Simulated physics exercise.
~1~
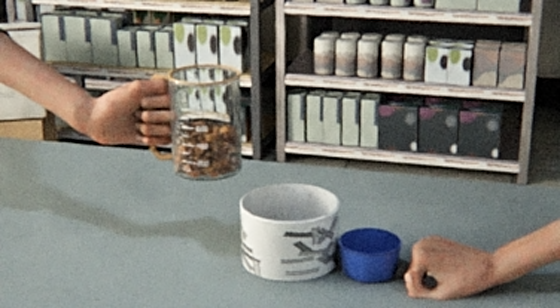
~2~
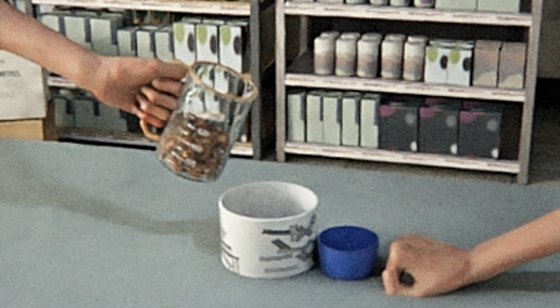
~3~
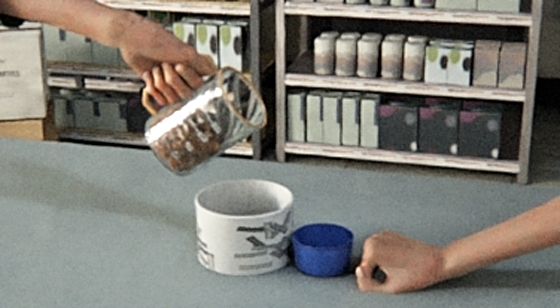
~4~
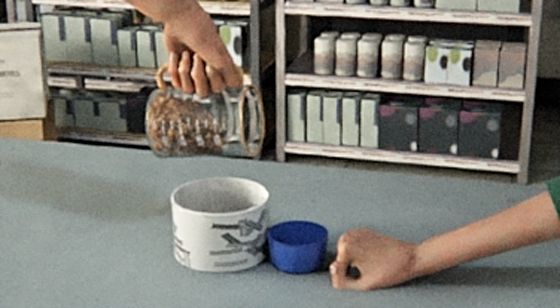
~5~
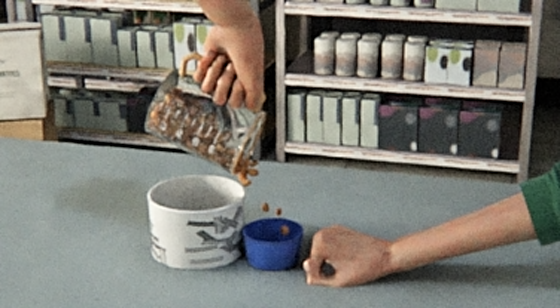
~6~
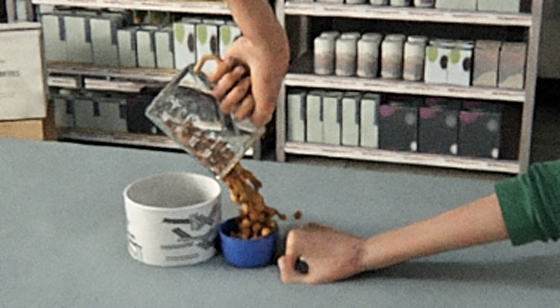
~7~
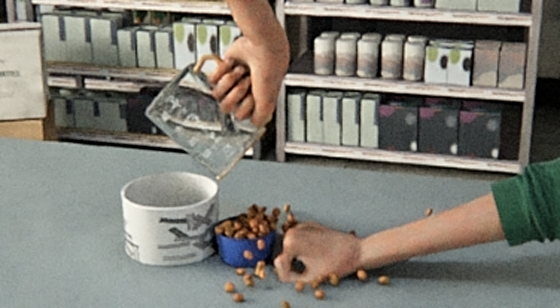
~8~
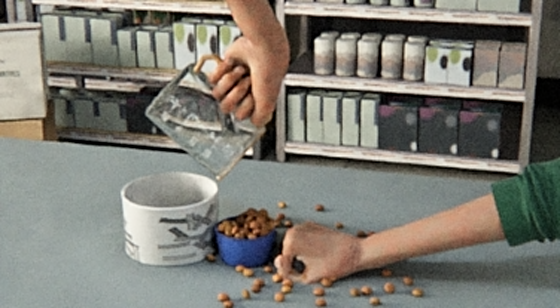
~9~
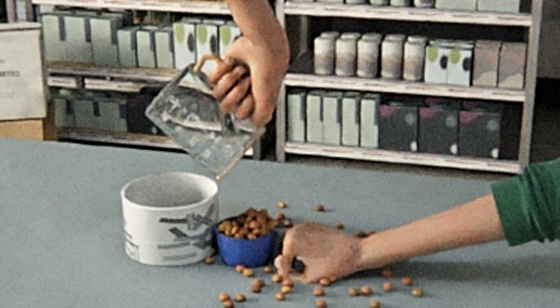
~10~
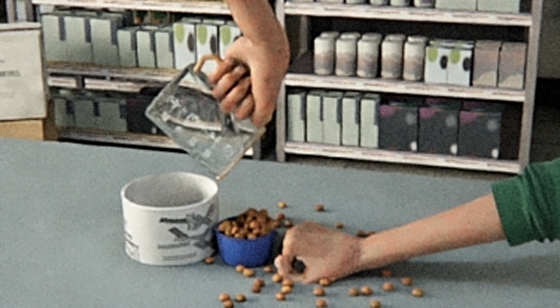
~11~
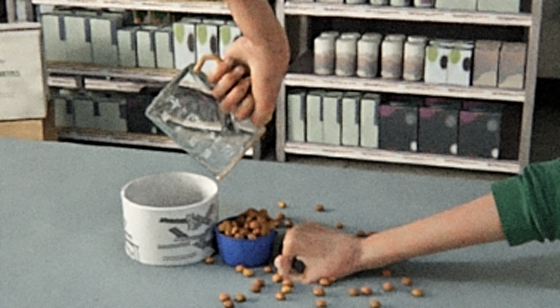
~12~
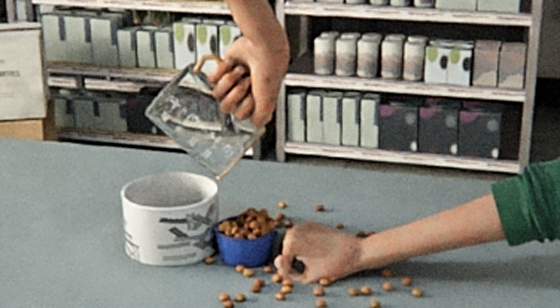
Brown kibble pours from a hand-tilted glass jug, heaping a blue dish and scattering around it.
